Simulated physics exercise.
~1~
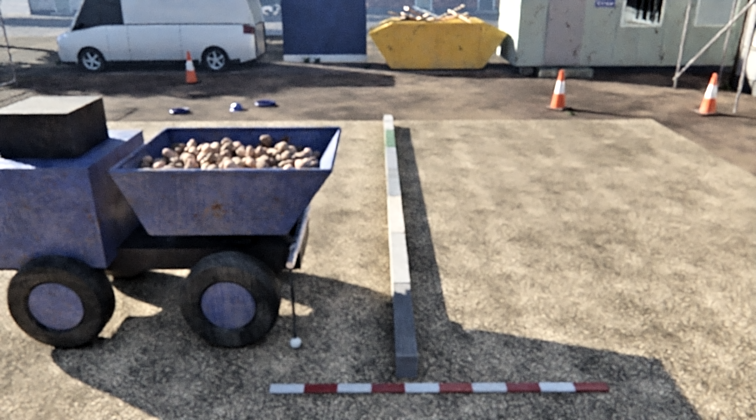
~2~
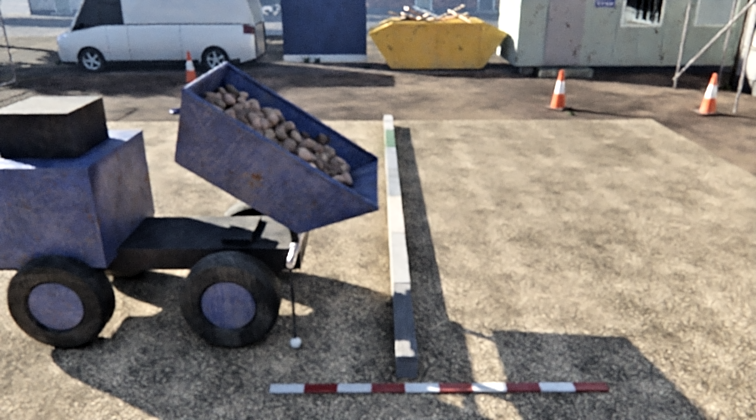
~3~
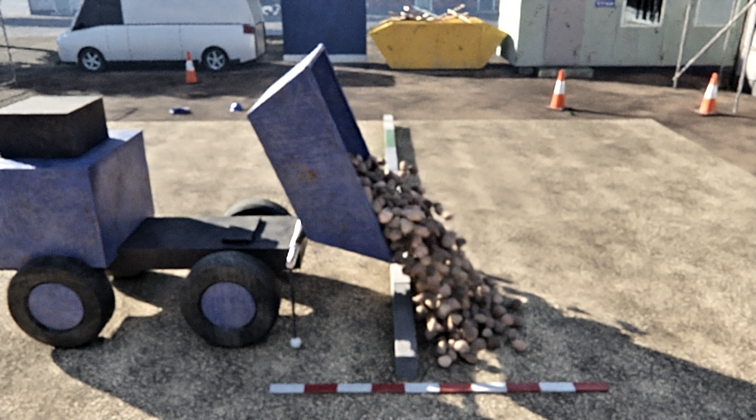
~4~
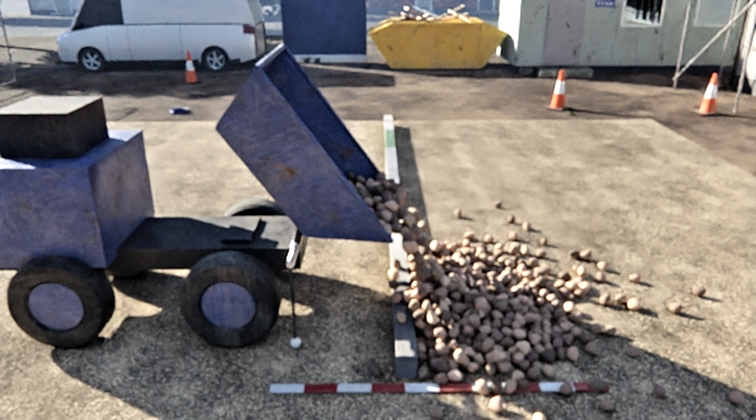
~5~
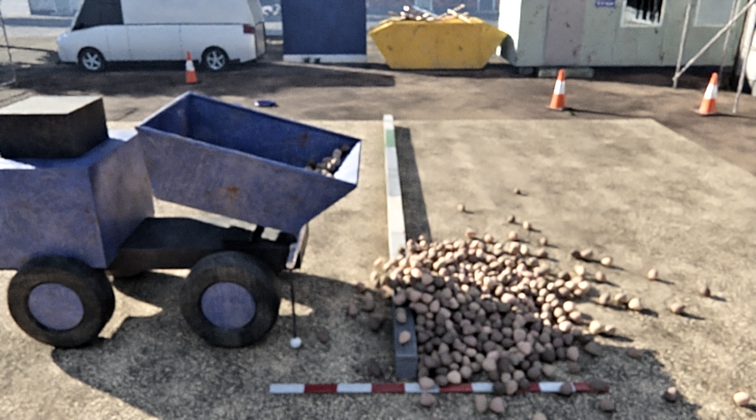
A blue dumper loaded with round, brownish stones stands at the left of a sunlit gravel yard, seen from its side and slightly above. A narrow kerb runs across the ground beside it, with a red and white striped pole in front, while a white van, a yellow skip and orange cones stand behind. The body tips up towards the right, and the stones slide down and pour over the kerb. They spread into a broad heap as the body begins to lower. It ends slightly tilted, with a few stones still inside and most lying beyond the kerb.
